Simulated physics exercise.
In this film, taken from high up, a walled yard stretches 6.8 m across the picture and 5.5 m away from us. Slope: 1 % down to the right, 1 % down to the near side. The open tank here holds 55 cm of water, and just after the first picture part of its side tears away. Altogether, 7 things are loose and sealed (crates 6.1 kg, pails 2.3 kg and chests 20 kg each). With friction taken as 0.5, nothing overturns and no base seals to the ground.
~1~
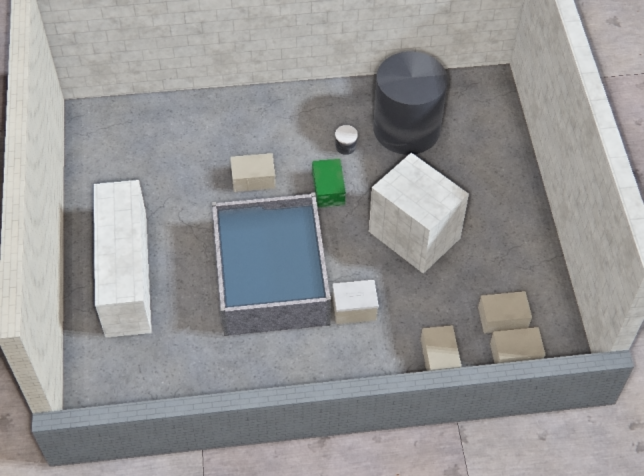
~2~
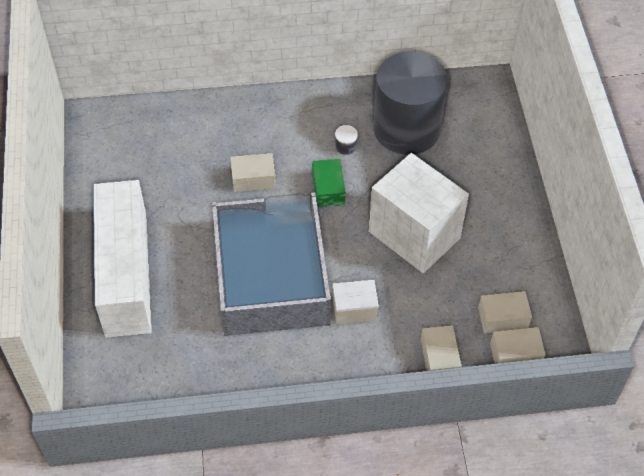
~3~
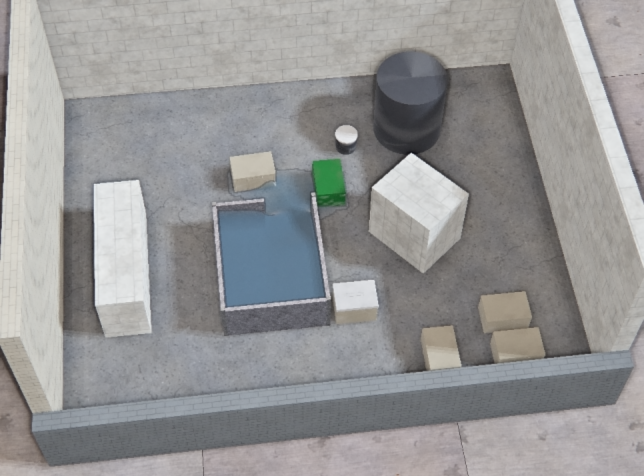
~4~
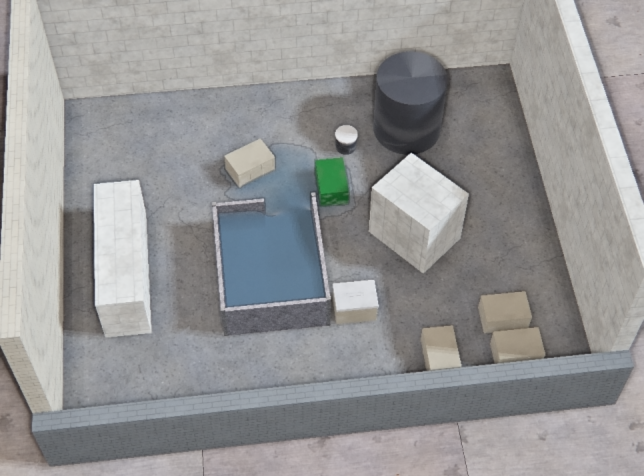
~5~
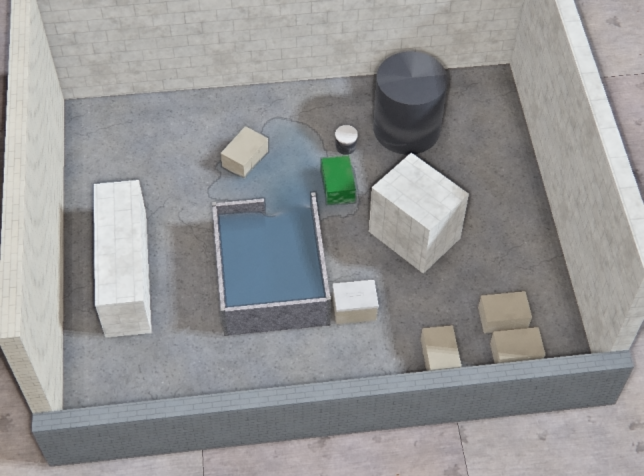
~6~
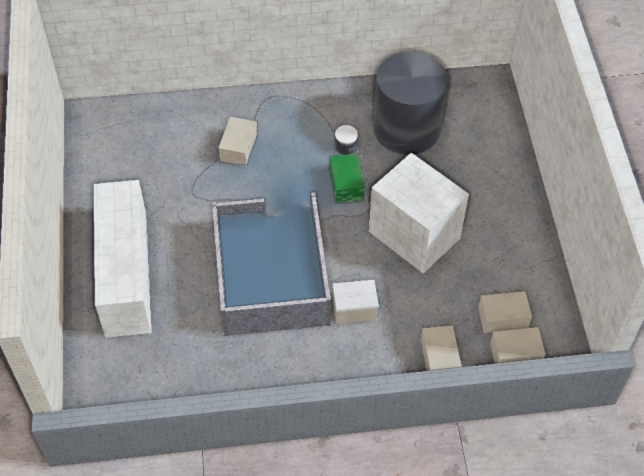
Water in an open tank pours through a gap that opens in its far side, inside a walled yard scattered with boxes. It spreads across the floor in a thin, widening sheet, turning a tan box and pushing it back and to the left, then nudging a green crate slightly right.
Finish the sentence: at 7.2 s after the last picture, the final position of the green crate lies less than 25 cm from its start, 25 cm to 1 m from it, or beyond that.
The final position of the green crate lies beyond 1 m from its start.
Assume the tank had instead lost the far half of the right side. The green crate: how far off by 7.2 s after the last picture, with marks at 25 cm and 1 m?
Result: Green crate displaced a little.
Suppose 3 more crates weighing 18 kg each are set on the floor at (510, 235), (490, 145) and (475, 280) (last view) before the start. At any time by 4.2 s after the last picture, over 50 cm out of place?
Result, in listed order: Not exceeded / not exceeded / not exceeded.
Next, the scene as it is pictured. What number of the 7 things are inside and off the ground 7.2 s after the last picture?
Tally: 2 of them.
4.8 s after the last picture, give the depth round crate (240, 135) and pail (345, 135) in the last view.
Roughly 3 and 2 cm.
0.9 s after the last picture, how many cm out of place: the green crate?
Around 120 cm from the start by that time.
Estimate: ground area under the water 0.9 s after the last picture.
The covered patch comes to about 10.0 m2.
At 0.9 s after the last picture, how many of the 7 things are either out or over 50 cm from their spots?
At that moment it comes to 3.
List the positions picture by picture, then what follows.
In the first frame, the green crate at (329, 176) rests on the ground; water covers 2.1 m2; 0 of 7 have shifted.
In the second frame, the green crate at (329, 176), on the bottom; 2.5 m2 under water; 0 of 7 have shifted.
In the third frame, the green crate at (329, 176) rests on the ground; 2.9 m2 under water; 0 of 7 have shifted.
In the fourth frame, the green crate at (332, 175) rests on the ground, 5 cm from its start; 3.4 m2 under water; 1 of 7 have shifted.
In the fifth frame, the green crate at (338, 174) rests on the ground, 14 cm from its start; water covers 4.3 m2; 2 of 7 have shifted.
In the sixth frame, the green crate at (347, 172) rests on the ground, 27 cm from its start; 5.5 m2 under water; 2 of 7 have shifted.
Then, 0.9 s after the last picture the green crate is near (408, 164), 1.1 m from its start, aground; 1 afloat.
Then, 2.8 s after the last picture the green crate is near (464, 182), 1.9 m from its start, aground; 2 afloat.
Then, 4.8 s after the last picture the green crate is near (471, 188), 2.0 m from its start, afloat; 2 afloat.
Then, 7.2 s after the last picture the green crate is near (510, 269), 2.9 m from its start, aground; 2 afloat.
